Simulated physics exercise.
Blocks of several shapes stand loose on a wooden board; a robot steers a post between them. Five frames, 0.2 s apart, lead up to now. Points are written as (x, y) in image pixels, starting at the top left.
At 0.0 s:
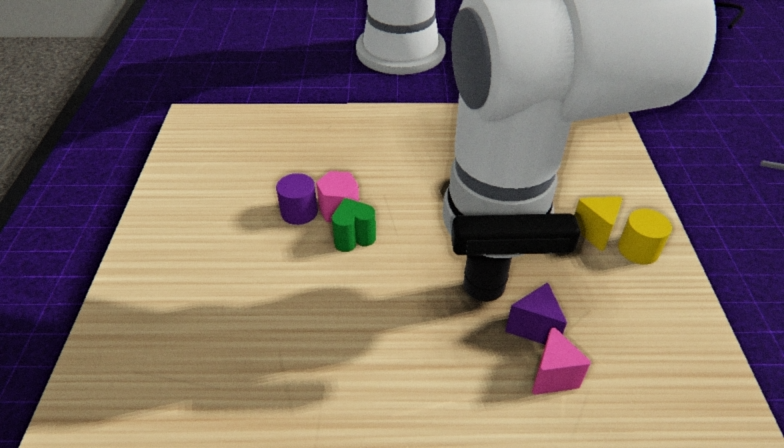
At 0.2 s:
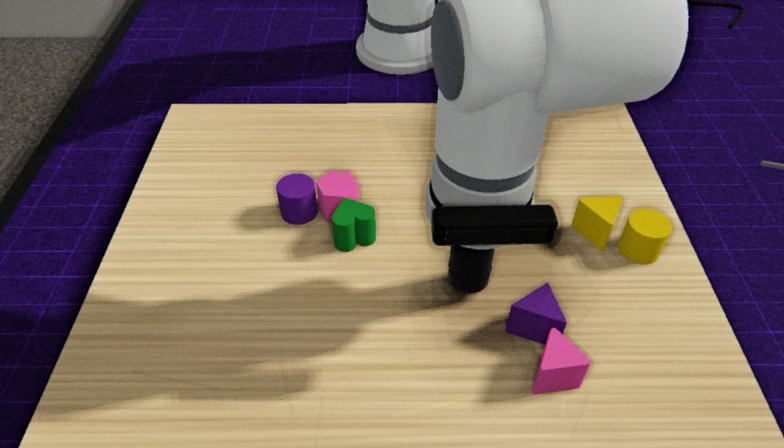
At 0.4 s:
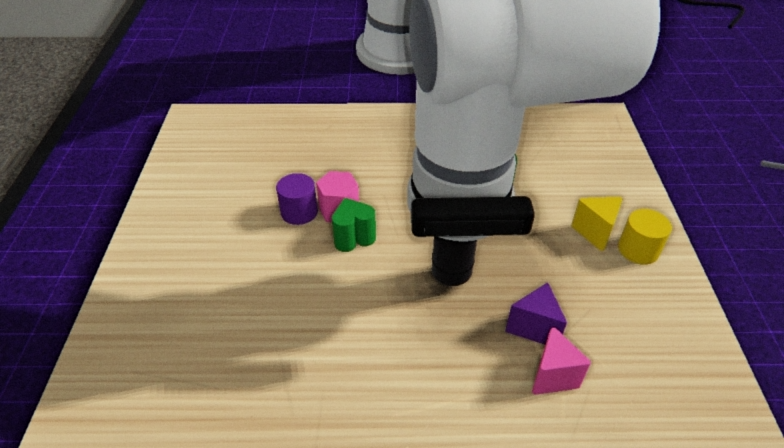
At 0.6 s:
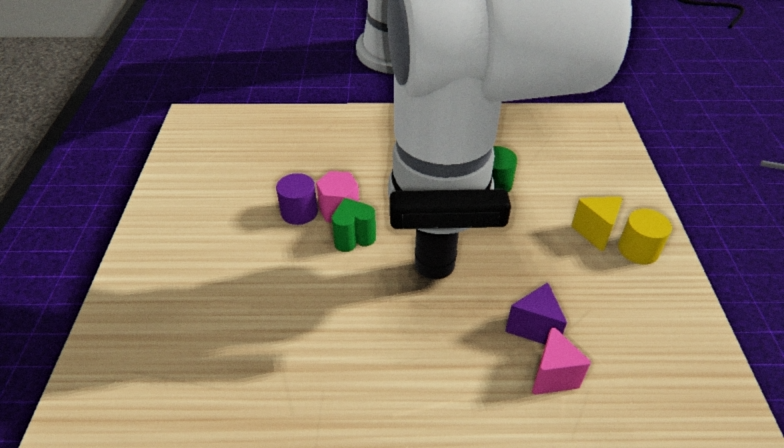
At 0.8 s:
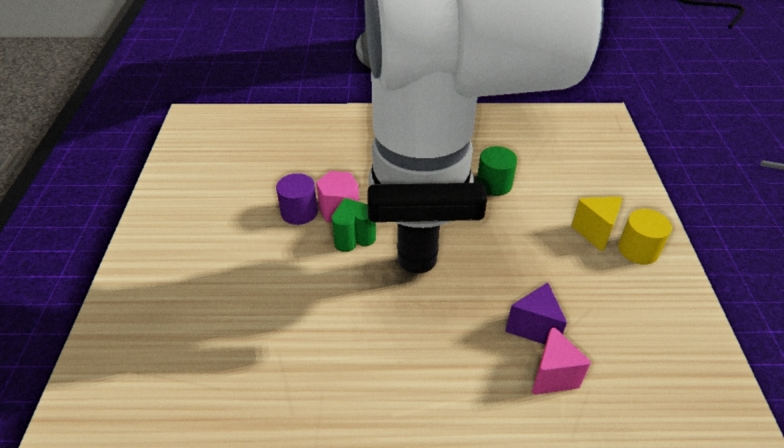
A white robot arm with a black post glides steadily leftward and slightly away over a pale wooden board, seen from above by a still camera. Purple, pink and green blocks cluster at left, two yellow ones sit at right, and a purple and a pink triangular block lie nearer. The arm's shift uncovers a green cylinder behind it, while every block stays still.
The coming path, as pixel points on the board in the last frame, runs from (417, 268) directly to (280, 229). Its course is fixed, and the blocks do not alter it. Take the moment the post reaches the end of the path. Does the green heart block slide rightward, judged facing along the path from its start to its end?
Yes, that is what happens.
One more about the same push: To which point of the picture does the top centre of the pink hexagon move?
Its top middle: (331, 171).
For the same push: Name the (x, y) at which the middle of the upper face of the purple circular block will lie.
Most likely (272, 167).
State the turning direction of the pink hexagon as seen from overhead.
The block turns clockwise.
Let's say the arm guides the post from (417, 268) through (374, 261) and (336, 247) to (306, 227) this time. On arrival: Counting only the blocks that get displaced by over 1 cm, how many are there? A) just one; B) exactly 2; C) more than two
The correct letter is C.
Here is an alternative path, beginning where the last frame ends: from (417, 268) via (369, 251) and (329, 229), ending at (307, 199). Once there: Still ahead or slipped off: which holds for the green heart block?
I'm fairly sure the green heart block rides along ahead of the post to the very end.
On the path given first. One third of the way, post (369, 246); green heart block (343, 209).
Two thirds of the way, post (323, 233); purple circular block (283, 179); pink hexagon (331, 173), turned 30° clockwise; green heart block (310, 192).
At the end, post (279, 221); purple circular block (272, 167); pink hexagon (331, 171), turned 40° clockwise; green heart block (297, 183), turned 50° clockwise.
